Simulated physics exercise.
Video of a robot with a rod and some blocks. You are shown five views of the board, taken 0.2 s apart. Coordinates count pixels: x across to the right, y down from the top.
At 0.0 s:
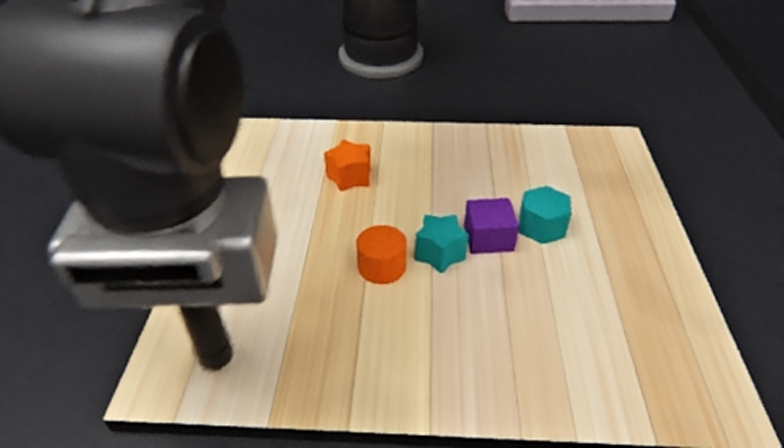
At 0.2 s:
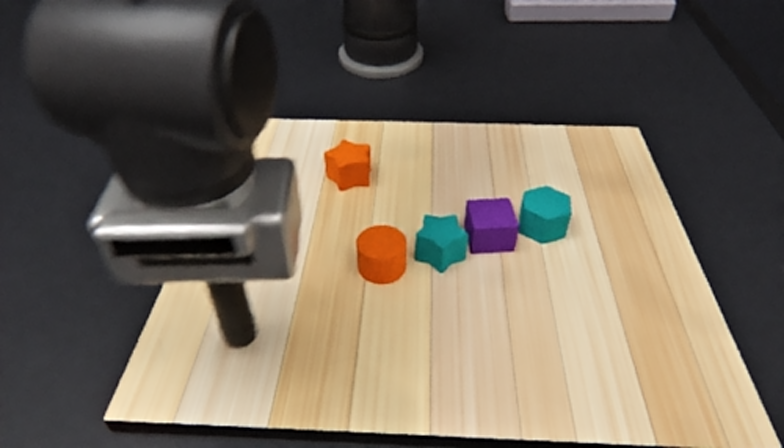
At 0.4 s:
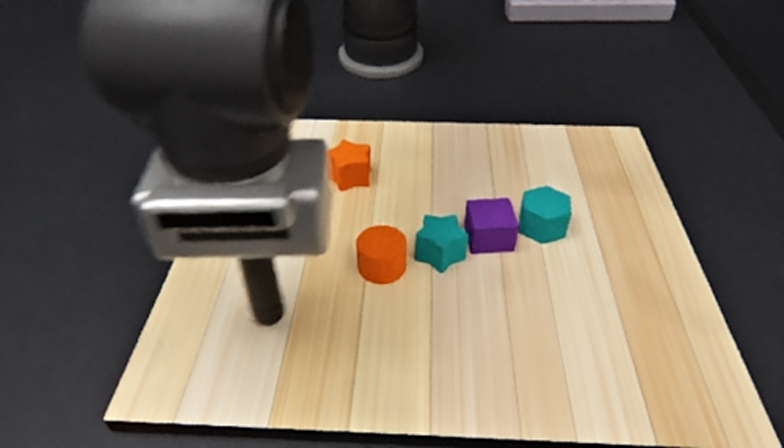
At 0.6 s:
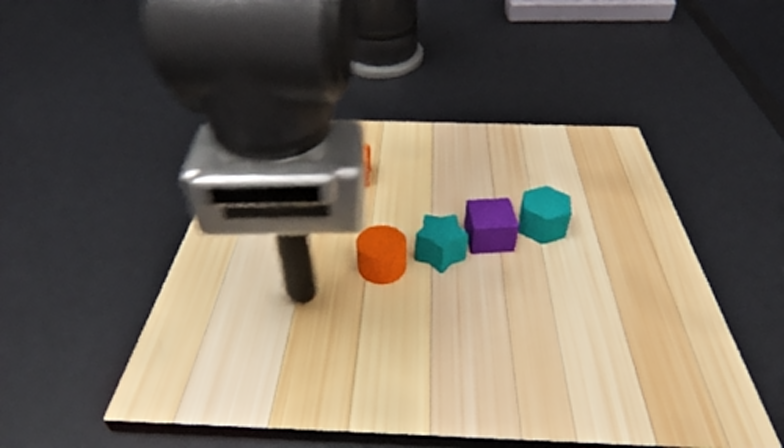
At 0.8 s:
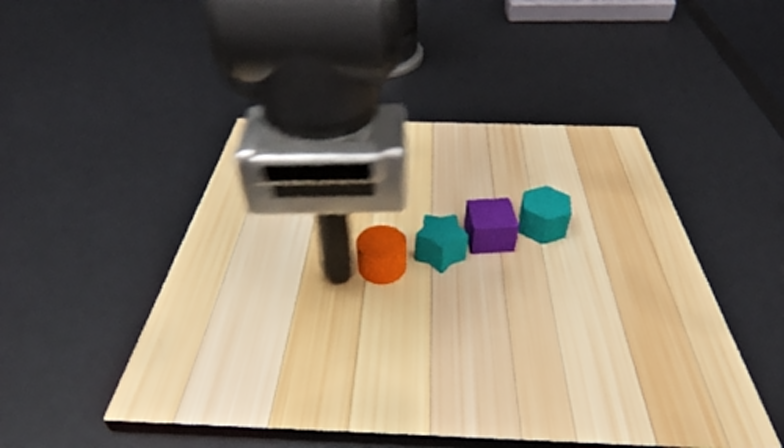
A black robot arm holding a dark rod moved steadily up and to the right across the wooden board, passing in front of the orange star and coming up beside the orange disc, while the blocks stayed still.
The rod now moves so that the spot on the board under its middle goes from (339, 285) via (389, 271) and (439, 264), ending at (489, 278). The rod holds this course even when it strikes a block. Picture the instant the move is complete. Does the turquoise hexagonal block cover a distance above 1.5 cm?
Going by the path, no.
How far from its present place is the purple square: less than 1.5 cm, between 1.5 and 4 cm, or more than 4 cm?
Middling, 1.5 to 4 cm.
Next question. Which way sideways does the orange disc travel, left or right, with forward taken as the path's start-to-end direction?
To the path's left.
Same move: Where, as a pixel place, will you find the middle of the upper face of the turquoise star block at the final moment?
At the end it should sit near (463, 209).
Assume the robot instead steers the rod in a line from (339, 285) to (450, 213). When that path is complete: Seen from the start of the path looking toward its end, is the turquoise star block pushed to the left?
No, I don't think so.
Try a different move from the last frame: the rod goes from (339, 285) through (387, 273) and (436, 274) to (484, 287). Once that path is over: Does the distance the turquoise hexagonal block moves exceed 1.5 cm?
Short answer: No.
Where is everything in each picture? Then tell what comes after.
In the first frame, lower end of the rod at (216, 357), tops of blocks, orange disc at (381, 241), turquoise star block at (442, 228), purple square at (492, 212), turquoise hexagonal block at (548, 201).
In the second frame, rod at (241, 336), blocks as before.
In the third frame, rod at (269, 314), blocks as before.
In the fourth frame, rod at (302, 293), blocks as before.
In the fifth frame, rod at (338, 274), orange disc at (381, 241), turquoise star block at (442, 228), purple square at (492, 212), turquoise hexagonal block at (548, 201).
On the path given first. One third of the way, rod at (390, 260); orange disc at (414, 223); turquoise star block at (460, 217), turned 30° clockwise; purple square at (507, 210); turquoise hexagonal block at (552, 201).
Two thirds of the way, rod at (442, 253); orange disc at (420, 211); turquoise star block at (463, 209), turned 50° clockwise; purple square at (512, 209); turquoise hexagonal block at (556, 200).
At the end, rod at (491, 268); orange disc at (420, 211); turquoise star block at (463, 209), turned 50° clockwise; purple square at (512, 209); turquoise hexagonal block at (556, 200).
